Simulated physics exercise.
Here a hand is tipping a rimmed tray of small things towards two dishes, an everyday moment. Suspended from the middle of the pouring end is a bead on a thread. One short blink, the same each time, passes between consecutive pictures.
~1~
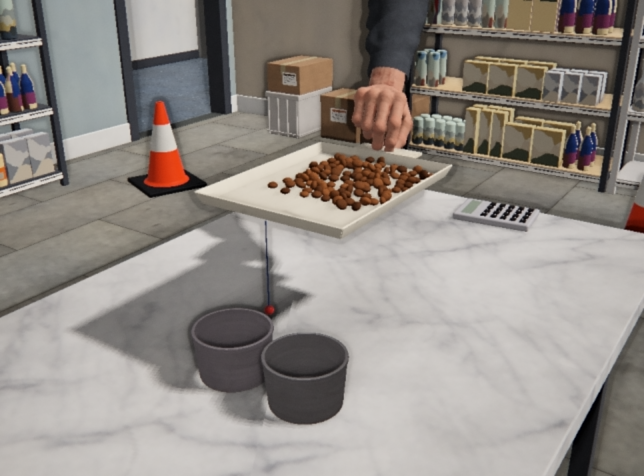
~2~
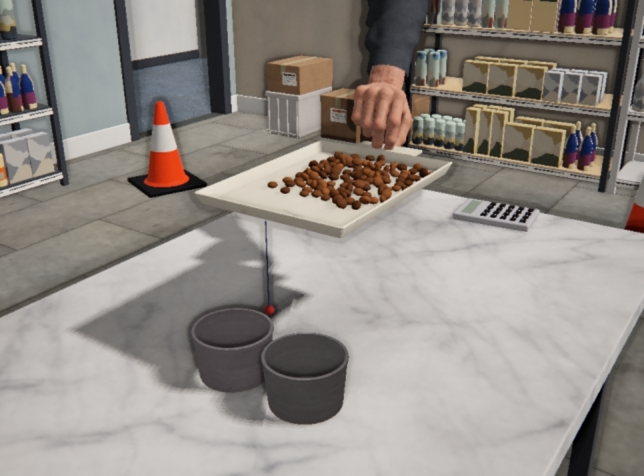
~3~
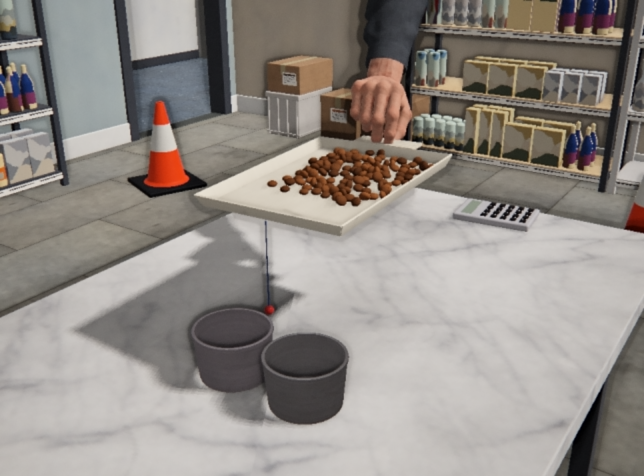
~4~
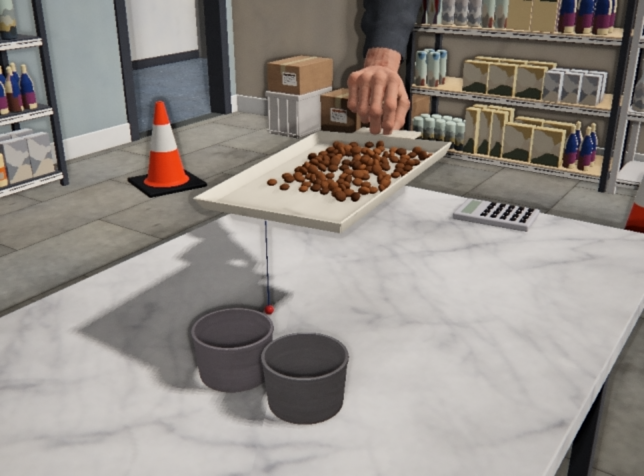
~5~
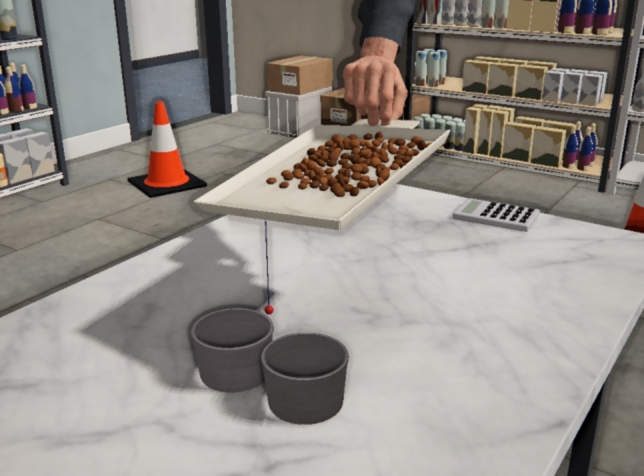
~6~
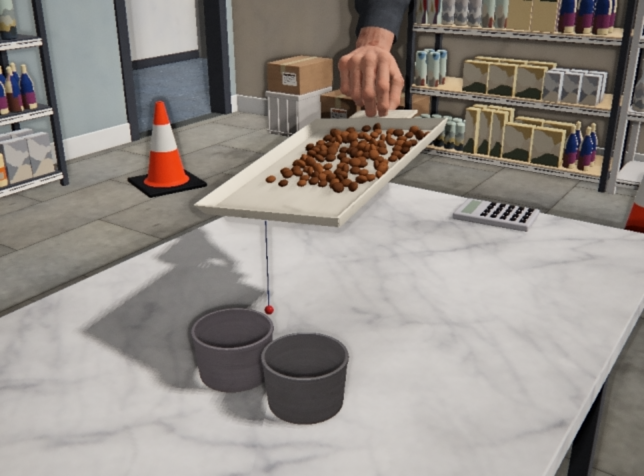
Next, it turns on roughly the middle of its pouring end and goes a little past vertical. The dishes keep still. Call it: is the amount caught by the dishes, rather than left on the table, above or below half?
Below half.
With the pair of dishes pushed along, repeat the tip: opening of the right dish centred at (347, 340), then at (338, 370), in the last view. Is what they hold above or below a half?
In order, they'd catch a minor share, and next a minor share.
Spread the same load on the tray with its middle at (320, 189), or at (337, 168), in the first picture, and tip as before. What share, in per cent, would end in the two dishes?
It's 20 percent the first time and 10 percent the second.
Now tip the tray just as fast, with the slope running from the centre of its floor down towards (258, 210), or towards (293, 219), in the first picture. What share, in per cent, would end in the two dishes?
The first try would leave around 50 per cent there, the second around 70 per cent.
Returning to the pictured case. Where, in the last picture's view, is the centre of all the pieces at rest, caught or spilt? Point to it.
Once nothing moves, the middle sits near (190, 343).
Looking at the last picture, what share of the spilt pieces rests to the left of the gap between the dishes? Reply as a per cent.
Roughly 100 in a hundred.
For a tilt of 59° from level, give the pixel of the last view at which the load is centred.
(220, 217).
Soon, tray tipped steeply; about two thirds on the tray; a stray few in the left dish; a small part outside both; about a third in the air.
A while on, tray tipped right over; a small part in the left dish; most outside both; a stray few in the air.
Towards the end, tray tipped past a quarter turn; a small part in the left dish; most outside both.
Finally, tray tipped past a quarter turn; none in the right dish; a small part in the left dish; most outside both.
